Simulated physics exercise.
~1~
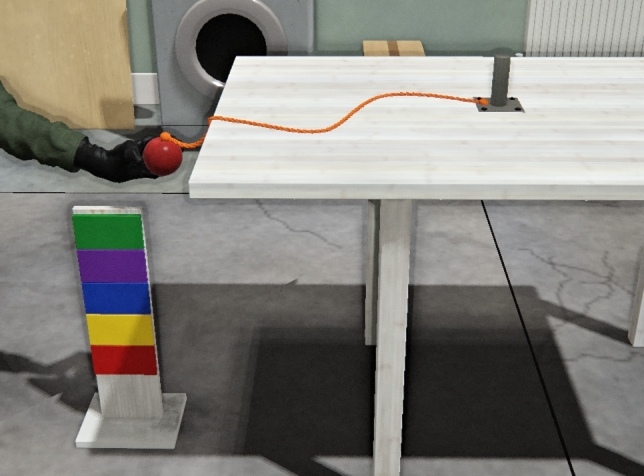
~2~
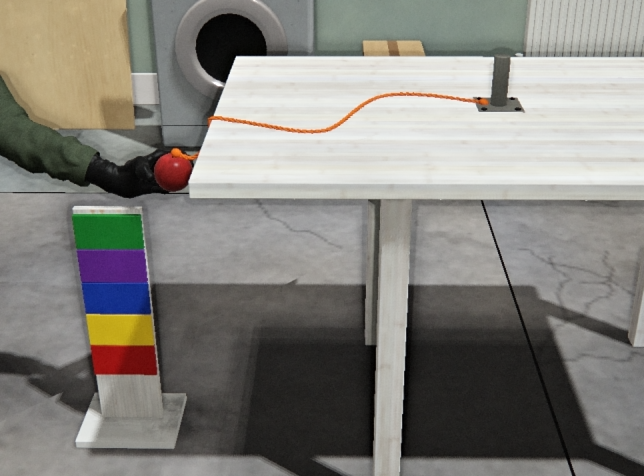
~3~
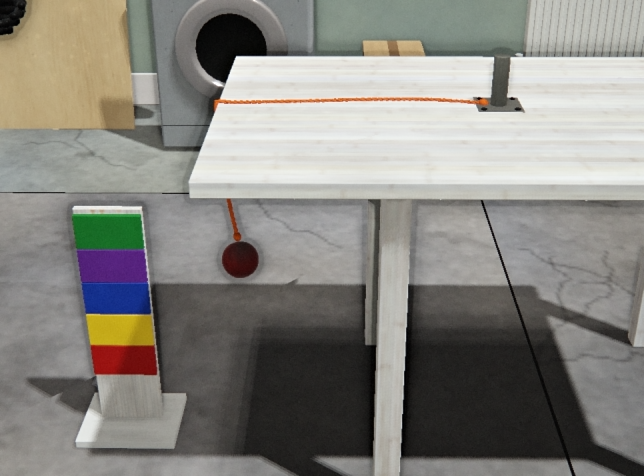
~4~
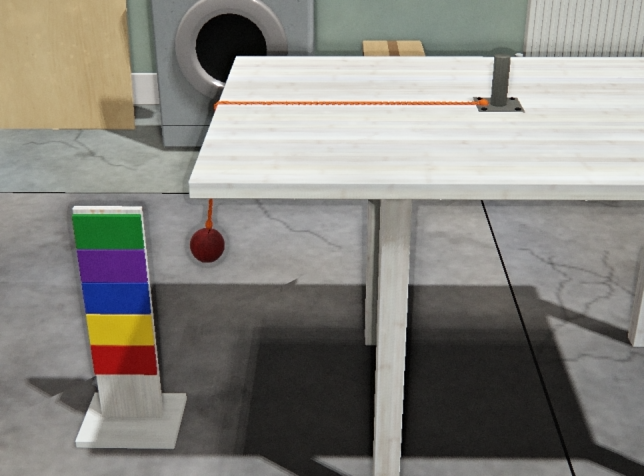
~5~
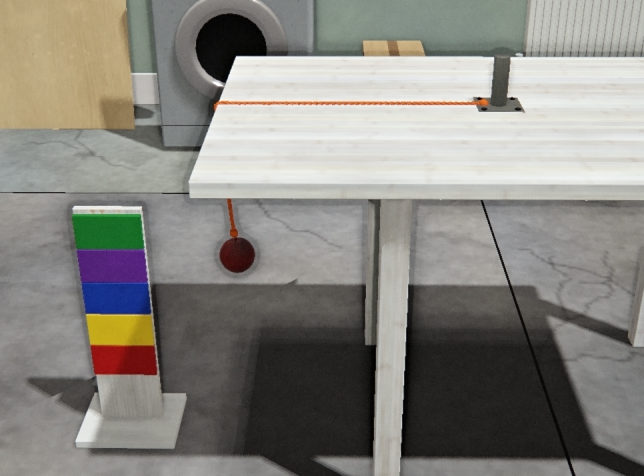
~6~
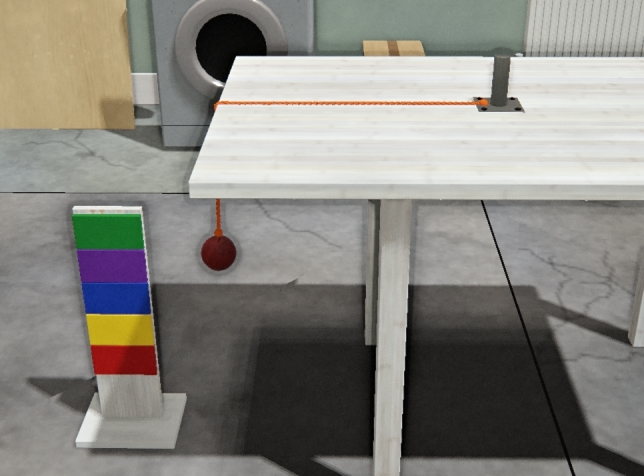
Red ball on an orange cord dropping from a gloved hand off a white table's edge, swinging, and hanging level with purple.
